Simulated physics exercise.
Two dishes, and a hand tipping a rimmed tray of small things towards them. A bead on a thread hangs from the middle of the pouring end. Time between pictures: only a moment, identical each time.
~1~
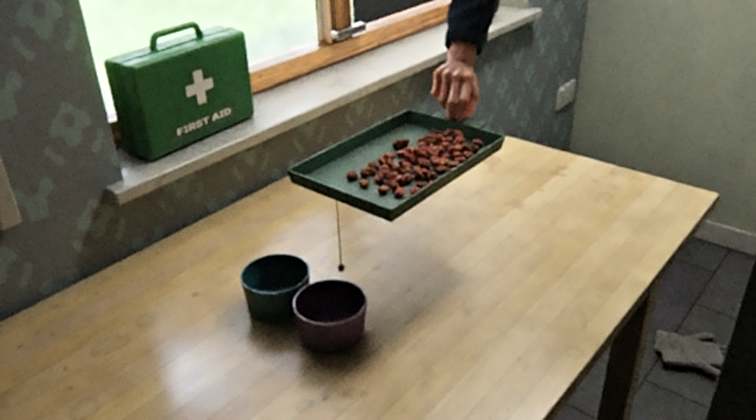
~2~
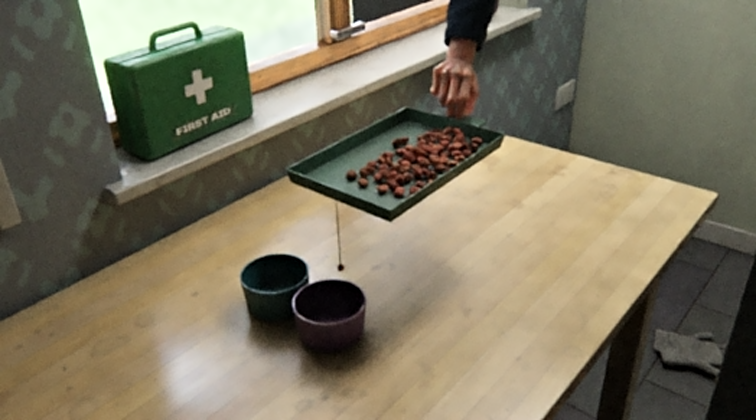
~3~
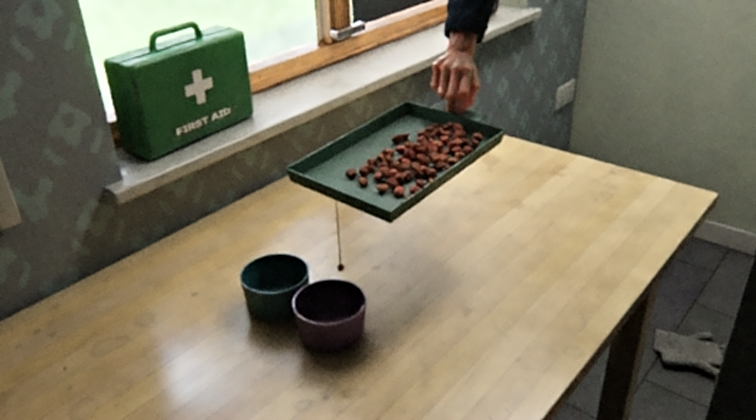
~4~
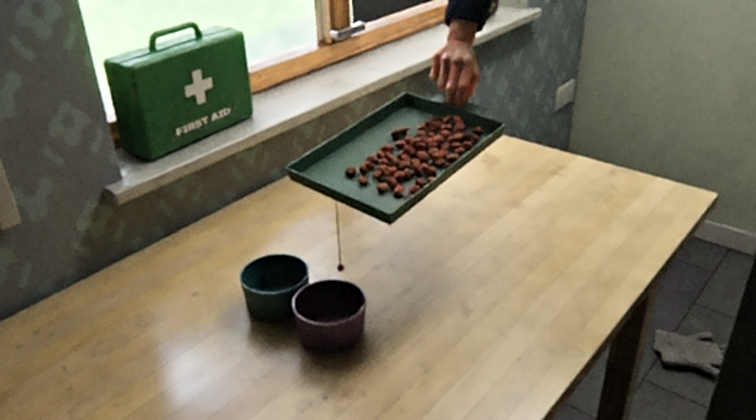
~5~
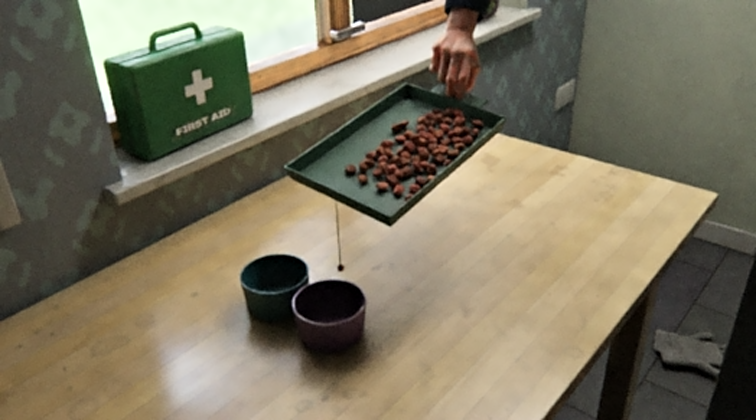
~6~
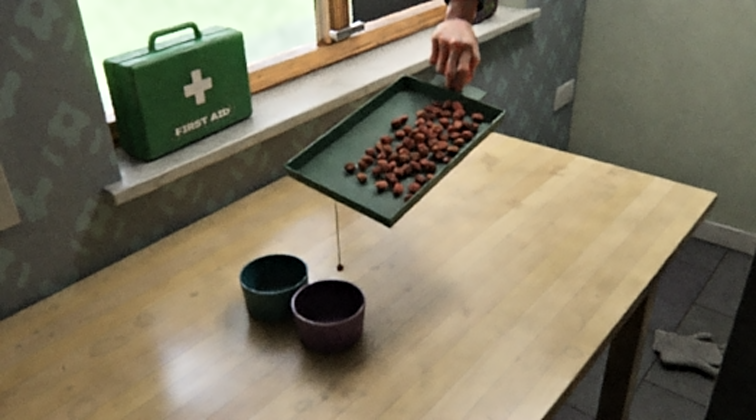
In this clip, a hand holds a green rimmed tray of small reddish-brown pieces above two bowls on a wooden table, gradually raising its far end so the tray slants slightly towards the viewer while the pieces stay on it.
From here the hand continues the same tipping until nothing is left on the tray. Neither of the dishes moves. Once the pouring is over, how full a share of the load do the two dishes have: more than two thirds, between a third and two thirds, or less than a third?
They have less than a third of it.
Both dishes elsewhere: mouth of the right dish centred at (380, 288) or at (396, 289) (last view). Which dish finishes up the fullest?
In the first try it is the one to the right, in the second it is the one to the right.
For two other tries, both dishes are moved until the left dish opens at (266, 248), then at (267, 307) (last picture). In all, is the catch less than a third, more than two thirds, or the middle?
For the first spot it's under a third, and for the next one it's under a third.
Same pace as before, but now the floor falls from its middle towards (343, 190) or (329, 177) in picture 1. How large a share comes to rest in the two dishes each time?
Roughly 90 percent, then 60 percent.
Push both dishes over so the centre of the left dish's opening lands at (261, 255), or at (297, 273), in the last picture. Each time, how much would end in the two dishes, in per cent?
I'd expect some 0 percent, and then some 60 percent.
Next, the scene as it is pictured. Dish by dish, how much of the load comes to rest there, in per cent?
0 percent ends in the left dish, 20 percent in the right.
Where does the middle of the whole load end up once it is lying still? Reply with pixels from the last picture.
The centre ends up roughly at (378, 346).
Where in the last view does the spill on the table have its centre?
Their middle ends up at roughly (393, 346).
Soon, tray tipped steeply; nearly all on the tray; a stray few outside both; a stray few in the air.
A while on, tray tipped right over; about half on the tray; a small part in the right dish; about a quarter outside both; about a quarter in the air.
Towards the end, tray tipped past a quarter turn; about a quarter in the right dish; most outside both.
Finally, tray tipped past a quarter turn; about a quarter in the right dish; none in the left dish; most outside both.
